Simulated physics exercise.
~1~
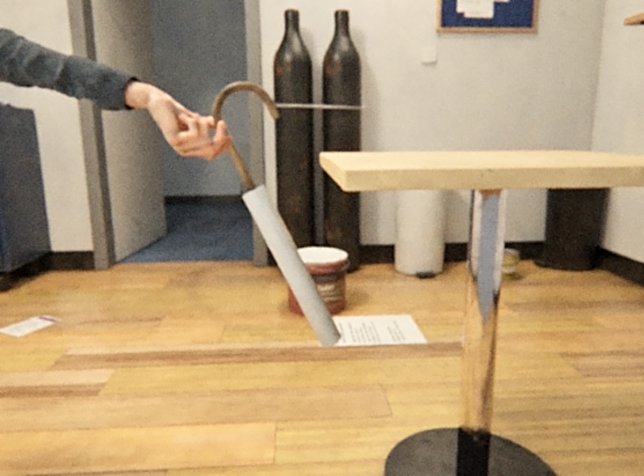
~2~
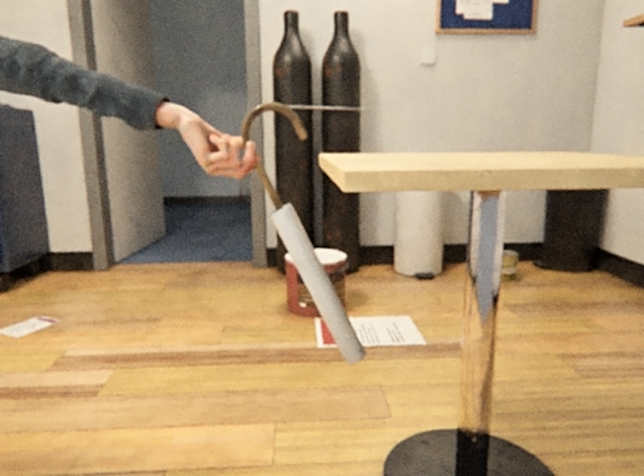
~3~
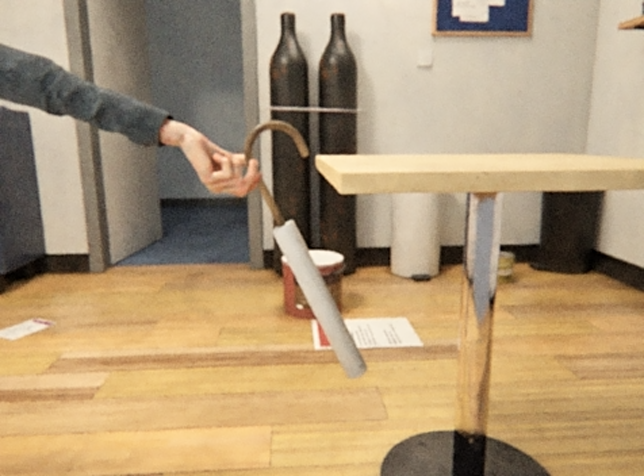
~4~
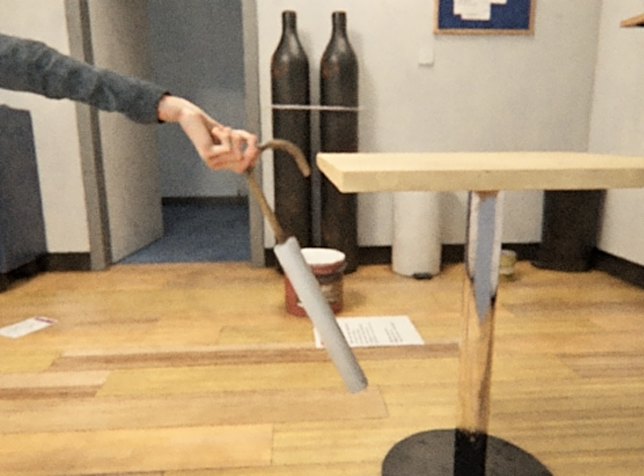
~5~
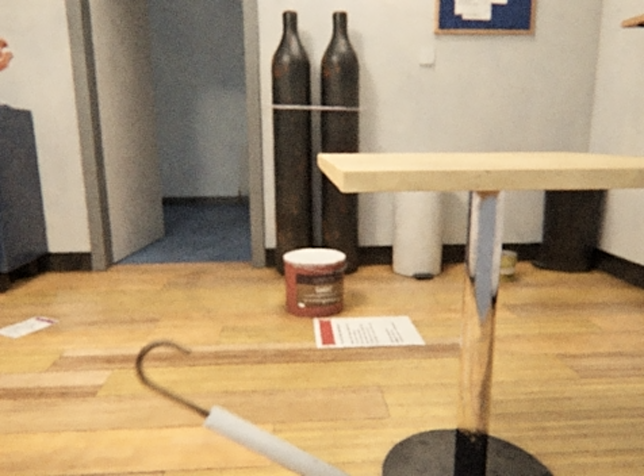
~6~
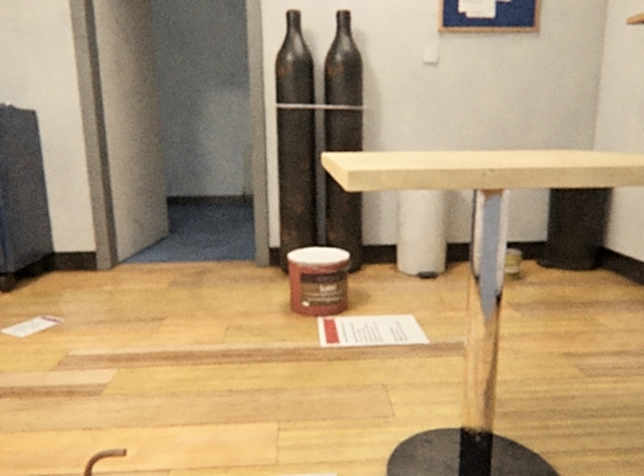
A closed umbrella with a hooked handle and a pale, slim body dangles from a person's hand, to the left of a light wooden table top. The hand moves it right and slightly down, bringing the curved handle close to the table's near edge. It lowers a little more, the hook just short of the edge, and the fingers loosen. The umbrella then drops past the table, tipping over as it falls, while the hand withdraws to the left. It ends low on the floor, with only the tip of its hook still in view, and the table stays put.
